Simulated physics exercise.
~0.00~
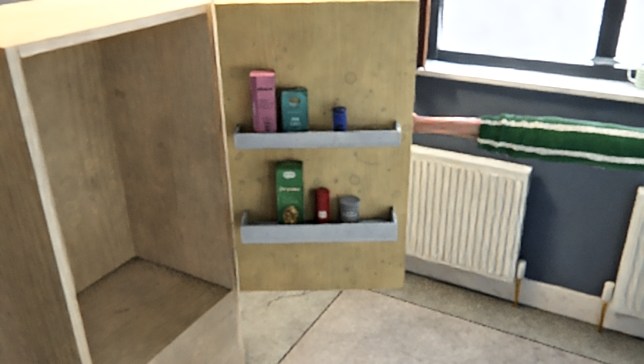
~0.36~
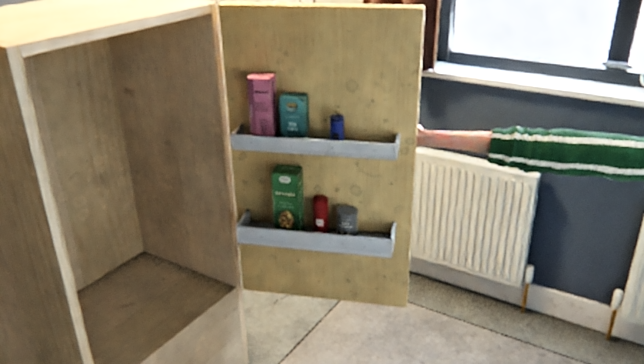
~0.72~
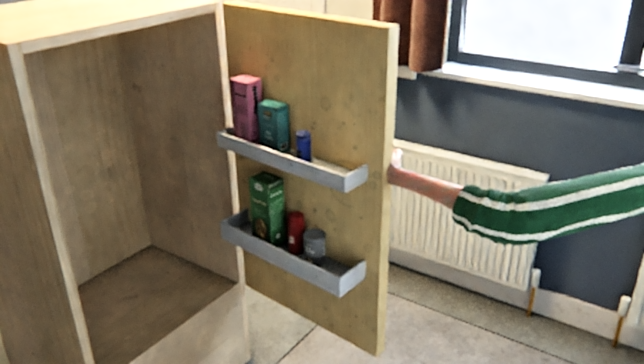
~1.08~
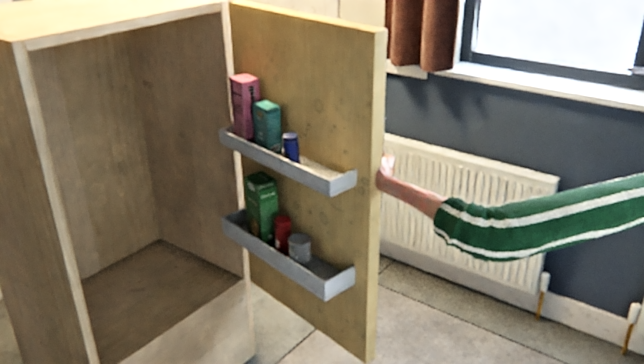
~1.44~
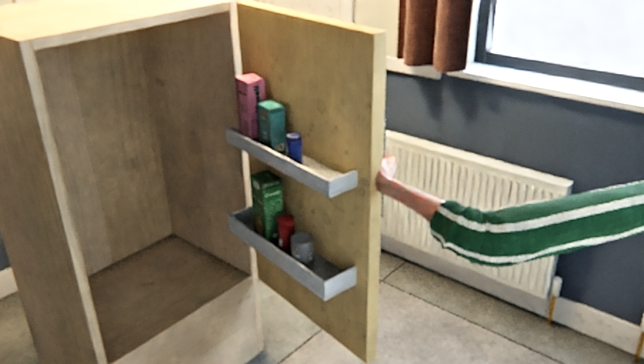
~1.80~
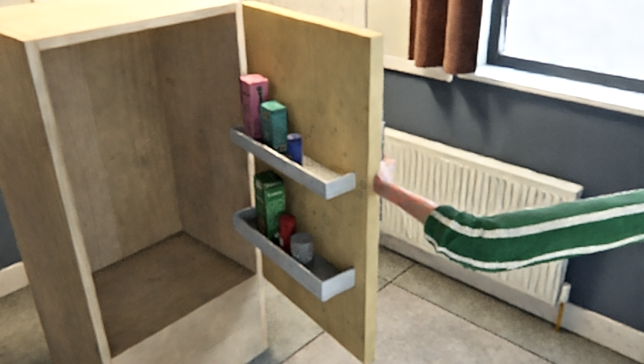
The cupboard door, its two inside racks holding six small cartons, tins and shakers, swung part of the way towards the empty cupboard until a hand in a green striped sleeve stopped it, and everything stayed upright in the racks with the door still open.
